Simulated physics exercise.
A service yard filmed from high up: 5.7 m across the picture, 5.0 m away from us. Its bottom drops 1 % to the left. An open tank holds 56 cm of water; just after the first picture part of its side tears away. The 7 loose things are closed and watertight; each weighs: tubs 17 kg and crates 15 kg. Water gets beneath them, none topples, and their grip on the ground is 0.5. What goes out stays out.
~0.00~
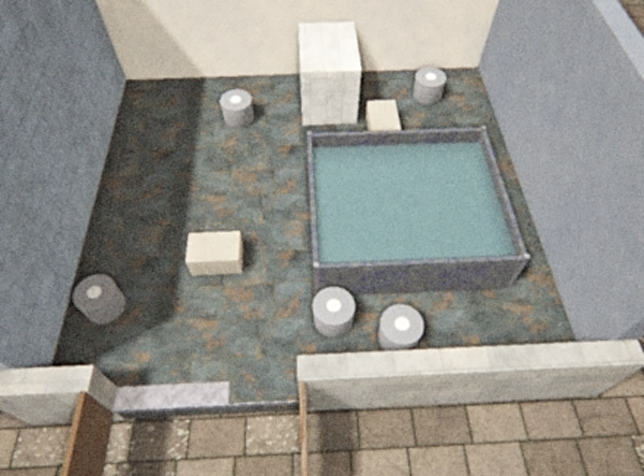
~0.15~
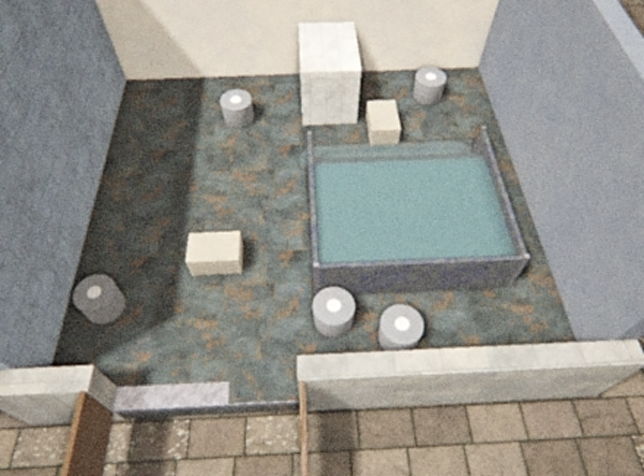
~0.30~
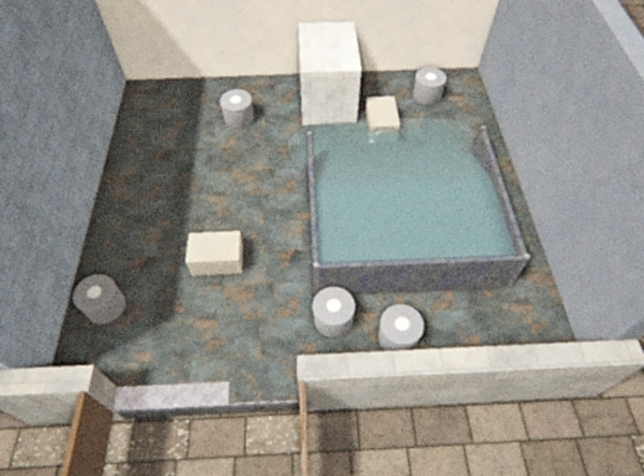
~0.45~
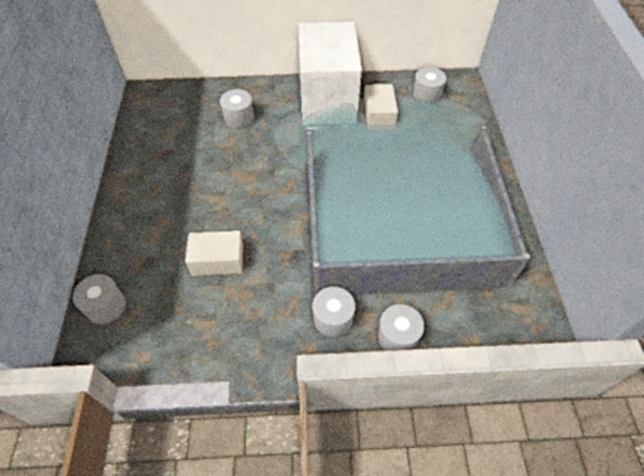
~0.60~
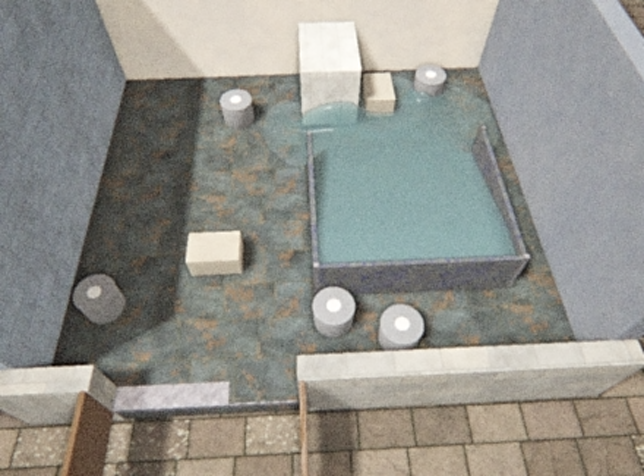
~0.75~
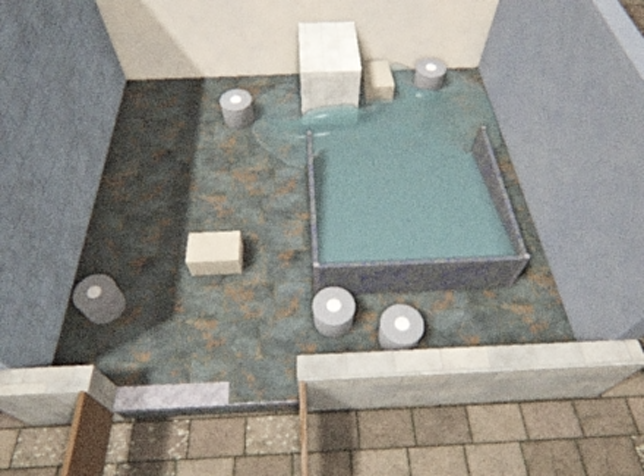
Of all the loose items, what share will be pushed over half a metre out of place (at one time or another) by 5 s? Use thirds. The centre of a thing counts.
Share: One to two thirds.
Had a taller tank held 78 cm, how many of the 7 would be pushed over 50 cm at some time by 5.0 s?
In that case 6 of them.
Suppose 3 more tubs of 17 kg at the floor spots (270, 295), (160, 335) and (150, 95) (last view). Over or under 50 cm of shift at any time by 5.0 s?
In turn: Short of it, less, more.
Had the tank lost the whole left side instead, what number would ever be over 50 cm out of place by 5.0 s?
Then 2.
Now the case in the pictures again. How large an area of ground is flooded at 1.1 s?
Some 11.0 m2.
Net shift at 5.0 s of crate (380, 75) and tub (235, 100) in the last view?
In that order: 20 cm, 140 cm.
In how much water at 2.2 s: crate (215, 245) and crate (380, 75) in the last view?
About 0 and 34 cm.
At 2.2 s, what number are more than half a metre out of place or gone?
I count 3.
After 1.1 s 1 of 7 are over 50 cm from their spots; 1 afloat.
After 2.2 s 3 of 7 are over 50 cm from their spots; 2 afloat.
After 3.5 s 3 of 7 are over 50 cm from their spots; 3 afloat.
After 5.0 s 2 of 7 are over 50 cm from their spots, and 3 have been at some point; 3 afloat.
